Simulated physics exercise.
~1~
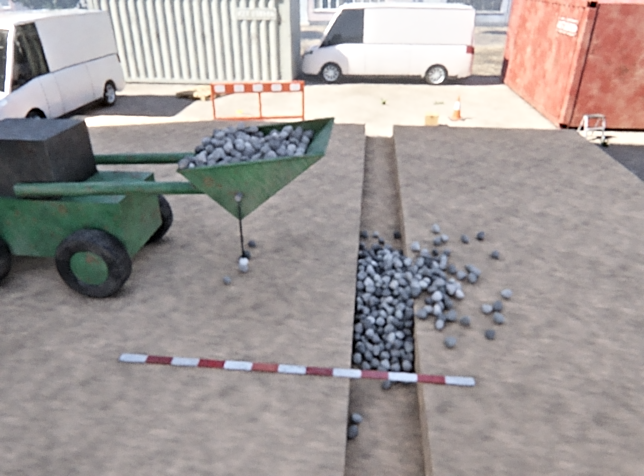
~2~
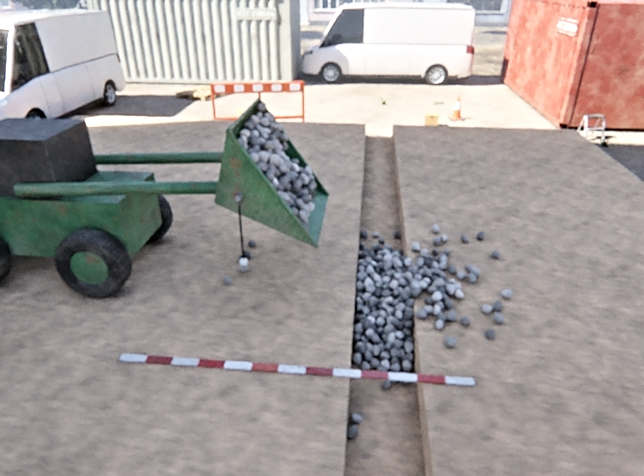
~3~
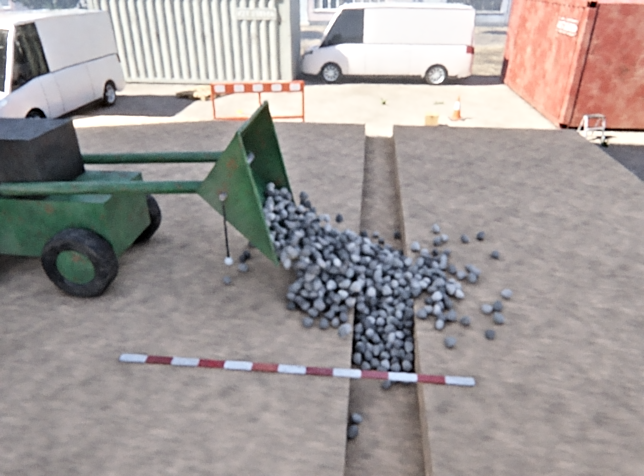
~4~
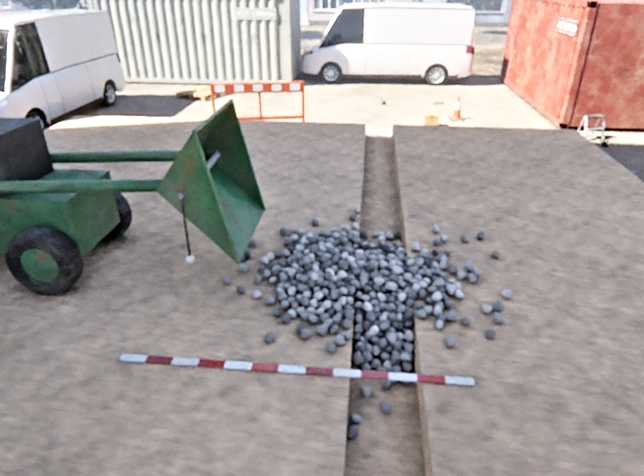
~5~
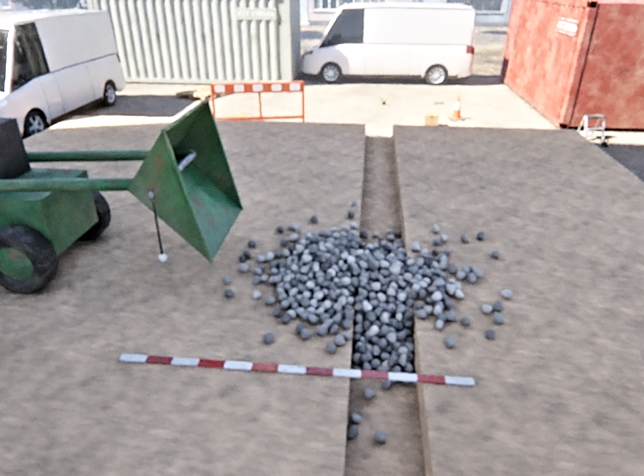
A green loader tips grey stones beside and into a trench, then backs away left, empty.
